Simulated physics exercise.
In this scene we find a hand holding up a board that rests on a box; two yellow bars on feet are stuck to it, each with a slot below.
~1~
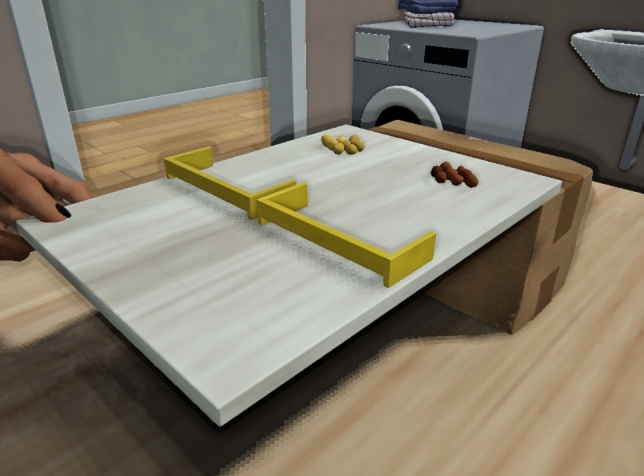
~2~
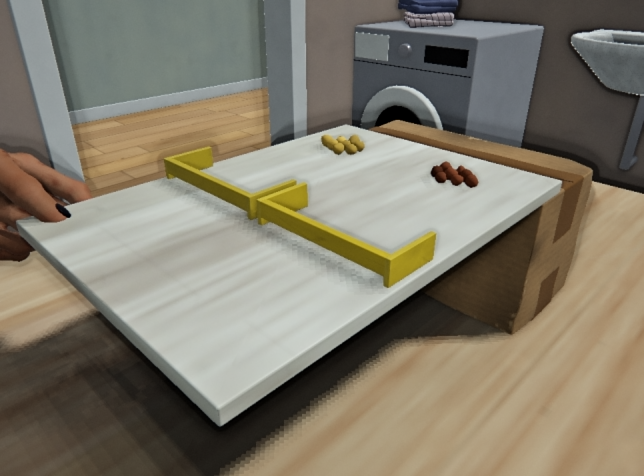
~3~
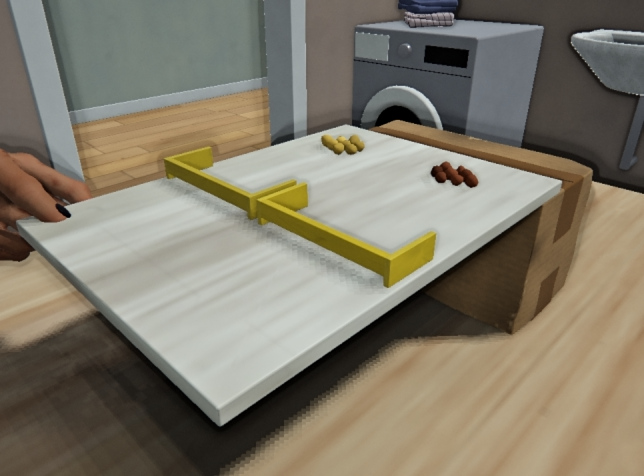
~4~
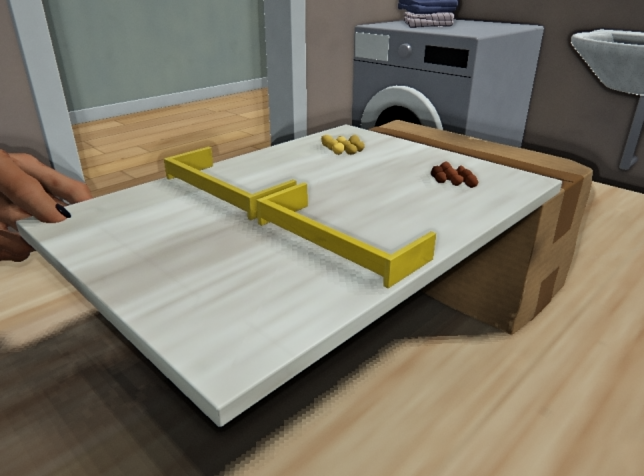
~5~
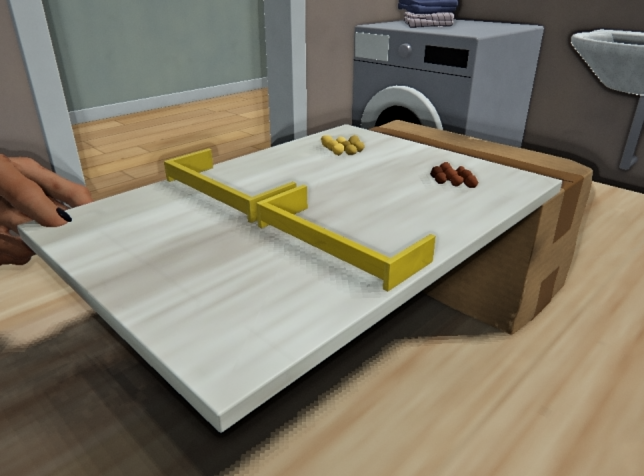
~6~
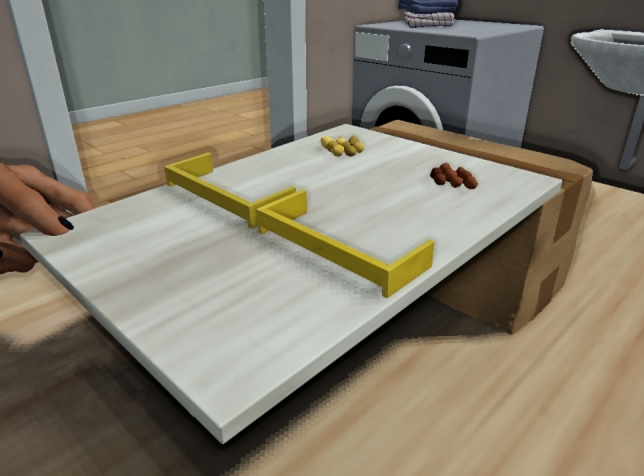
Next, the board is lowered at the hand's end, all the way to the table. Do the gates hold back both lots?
Observed: Near portion blocked at bar; far portion blocked at bar.
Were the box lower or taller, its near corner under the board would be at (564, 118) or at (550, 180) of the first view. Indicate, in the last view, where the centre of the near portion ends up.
(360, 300) and (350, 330).
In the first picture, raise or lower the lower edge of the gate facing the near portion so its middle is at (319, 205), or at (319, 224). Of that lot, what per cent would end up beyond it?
About 100 %, then 100 %.
Then, 0.34 s past the last view, board sloping at 9°; near portion where it was; far portion where it was.
Then, 0.77 s past the last view, board sloping at 20°; near portion on its way down; far portion on its way down.
Then, 1.23 s past the last view, board resting at 26°; near portion has reached its gate; far portion has reached its gate.
Finally, board resting at 26°; near portion gathered behind its gate; far portion gathered behind its gate.
